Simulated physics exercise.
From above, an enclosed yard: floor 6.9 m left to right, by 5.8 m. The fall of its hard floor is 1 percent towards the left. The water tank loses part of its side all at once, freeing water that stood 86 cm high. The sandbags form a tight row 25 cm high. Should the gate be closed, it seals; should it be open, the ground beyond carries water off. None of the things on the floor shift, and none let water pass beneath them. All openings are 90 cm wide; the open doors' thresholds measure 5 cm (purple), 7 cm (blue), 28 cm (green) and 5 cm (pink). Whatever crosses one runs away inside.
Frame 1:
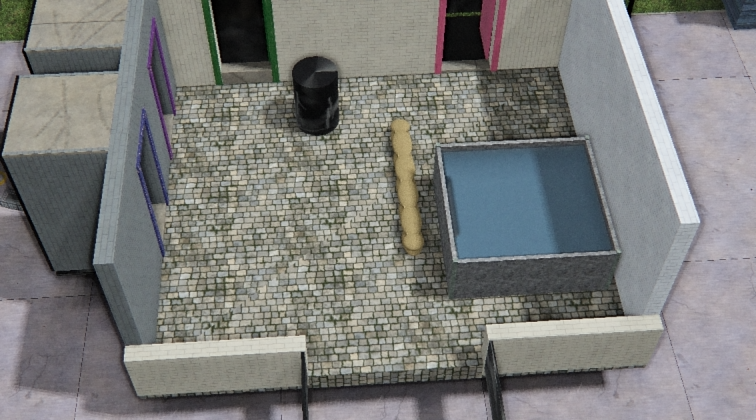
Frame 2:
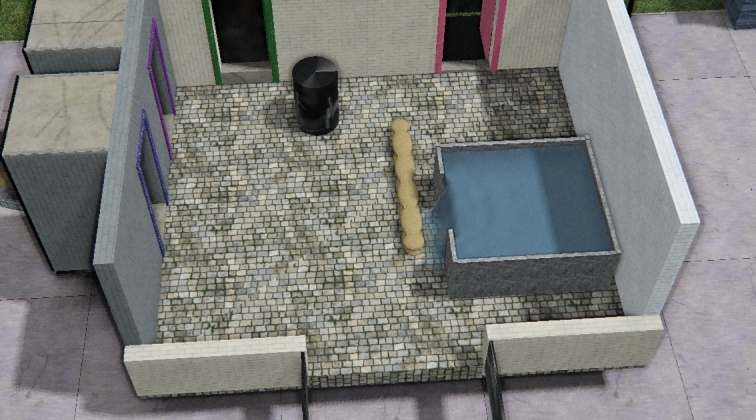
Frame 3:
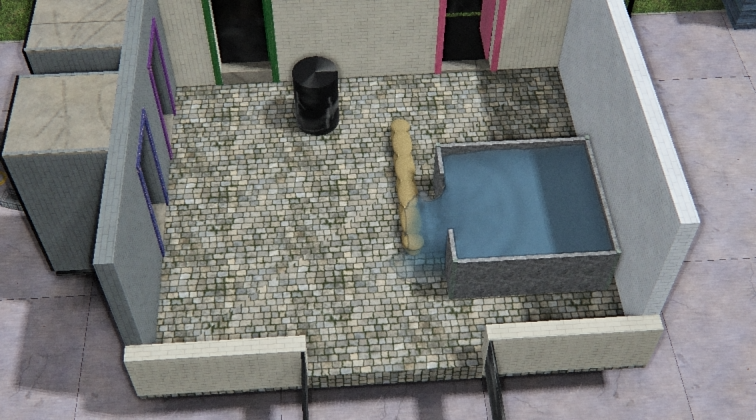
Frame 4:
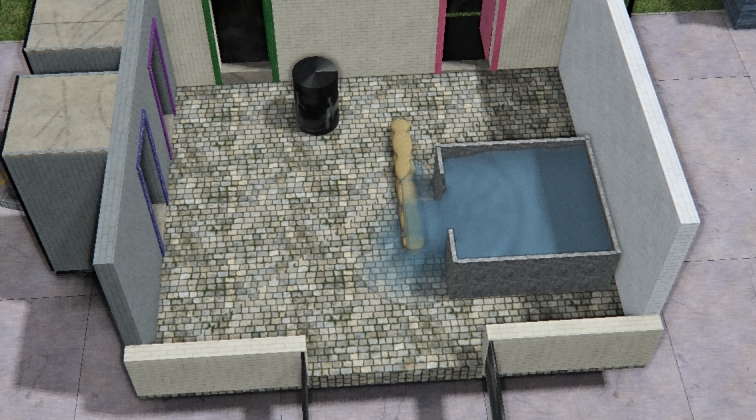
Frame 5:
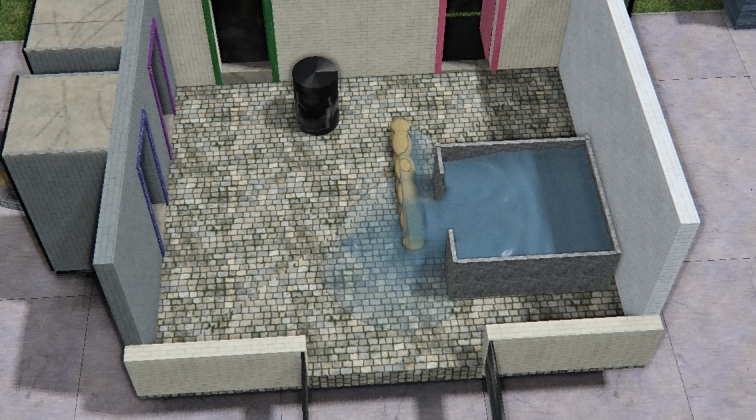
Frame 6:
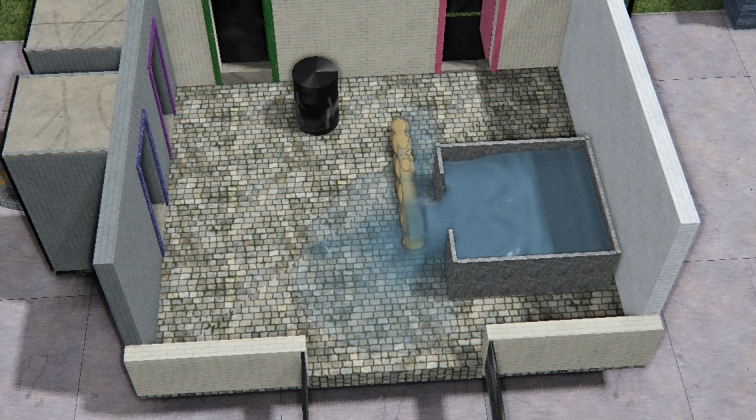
A walled yard with a pale cobbled floor is seen from above by a camera that stays still. A black barrel stands near the back wall between green-framed and pink-edged doorways, purple and blue outlines mark the left wall, and a tan, lumpy barrier lies beside a grey water tank at right. Part of the tank's left side opens, and blue water pours out, passes the barrier and spreads leftward and frontward across the cobbles.
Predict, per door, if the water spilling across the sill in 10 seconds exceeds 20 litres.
In the end the purple door will most likely bust the limit; the blue door will most likely bust the limit; the green door will most likely respect the limit; the pink door will most likely bust the limit.
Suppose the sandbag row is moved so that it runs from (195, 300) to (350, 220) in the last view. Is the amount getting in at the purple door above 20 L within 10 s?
At purple, compared with that limit: Limit exceeded.
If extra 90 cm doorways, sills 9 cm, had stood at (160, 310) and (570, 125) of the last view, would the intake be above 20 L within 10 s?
The first doorway goes beyond and the second stays inside.
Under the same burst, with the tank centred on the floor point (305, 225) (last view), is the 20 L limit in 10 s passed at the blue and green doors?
Blue: Too much; green: Within limit.
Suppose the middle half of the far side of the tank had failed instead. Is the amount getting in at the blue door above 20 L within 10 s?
Against that limit: Blue under.
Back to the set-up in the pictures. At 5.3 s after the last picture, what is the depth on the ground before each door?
Centimetres: Purple 12 / blue 8 / green 16 / pink 11.
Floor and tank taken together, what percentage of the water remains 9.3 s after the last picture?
Some 72 in a hundred.
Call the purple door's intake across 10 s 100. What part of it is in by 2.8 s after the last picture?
Fraction in by then: Around 10 per cent.
Then, 0.7 s after the last picture water covers 50 % of the floor and is deepest (65 cm) near (429, 242); purple door not reached, blue door not reached, green door not reached, pink door 6 cm at the sill, 1 L in.
Then, 1.5 s after the last picture water covers 70 % of the floor and is deepest (51 cm) near (429, 242); purple door not reached, blue door 16 cm at the sill, 25 L in, green door not reached, pink door 13 cm at the sill, 12 L in.
Then, 2.8 s after the last picture water covers 75 % of the floor and is deepest (44 cm) near (429, 242); purple door 11 cm at the sill, 22 L in, blue door 16 cm at the sill, 96 L in, green door 4 cm at the sill, 0 L in, pink door 12 cm at the sill, 49 L in.
Then, 5.3 s after the last picture water covers 85 % of the floor and is deepest (30 cm) near (429, 242); purple door 12 cm at the sill, 70 L in, blue door 8 cm at the sill, 123 L in, green door 16 cm at the sill, 0 L in, pink door 11 cm at the sill, 109 L in.
Then, 9.3 s after the last picture water covers 90 % of the floor and is deepest (20 cm) near (429, 242); purple door 11 cm at the sill, 188 L in, blue door 9 cm at the sill, 125 L in, green door 8 cm at the sill, 0 L in, pink door 9 cm at the sill, 168 L in.
